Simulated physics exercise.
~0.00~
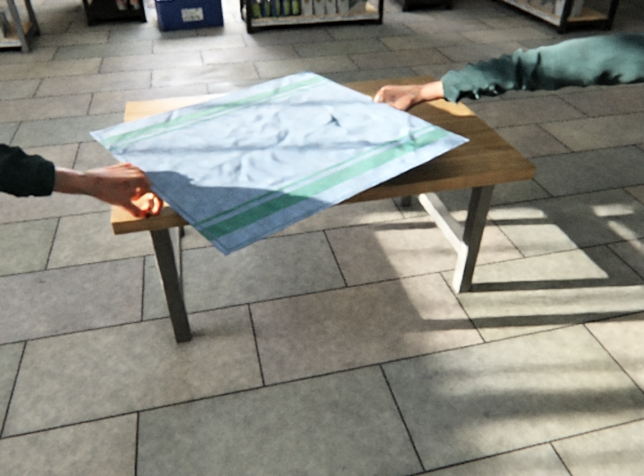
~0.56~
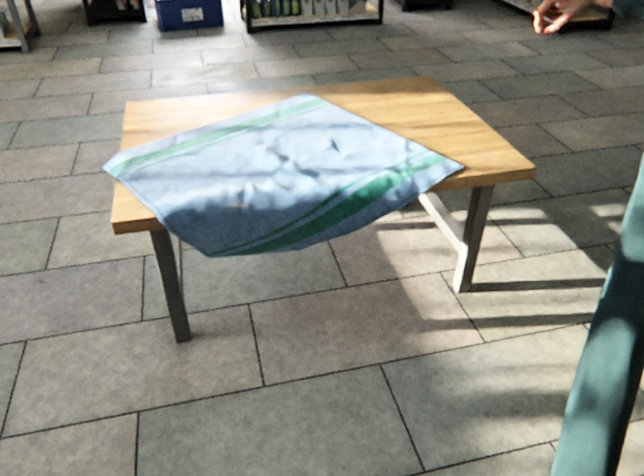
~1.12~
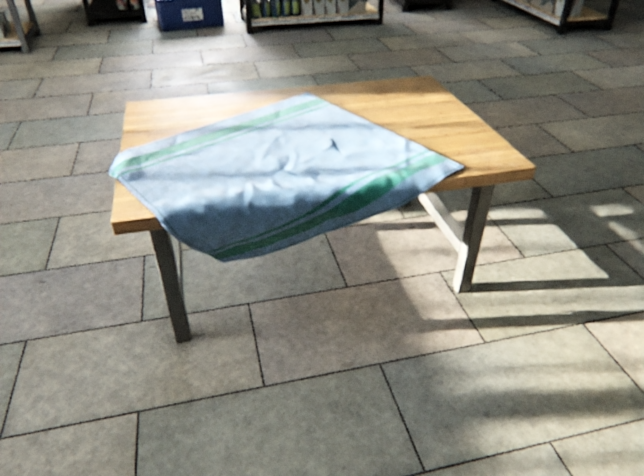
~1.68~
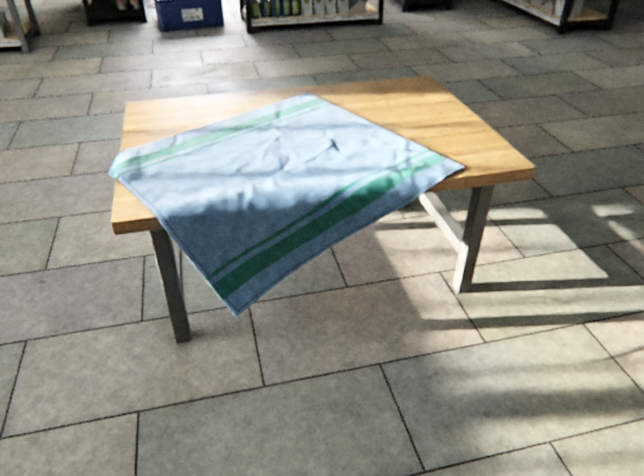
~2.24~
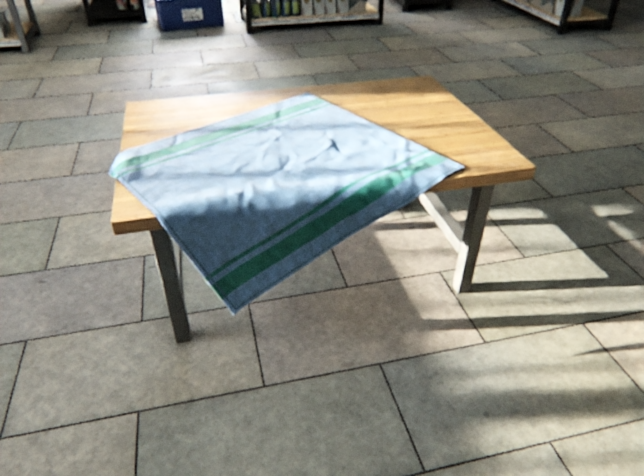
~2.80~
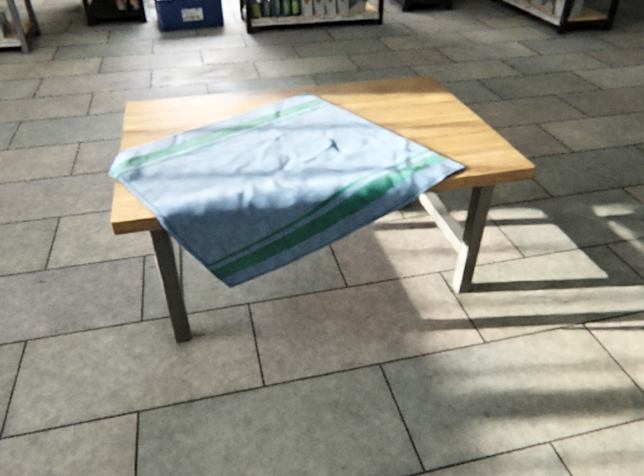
We see two hands hold a blue towel with green stripes flat above a small wooden table, then let go and withdraw. The towel settles with one corner hanging over the front edge, the corner swings slightly, and the cloth stays on the table.
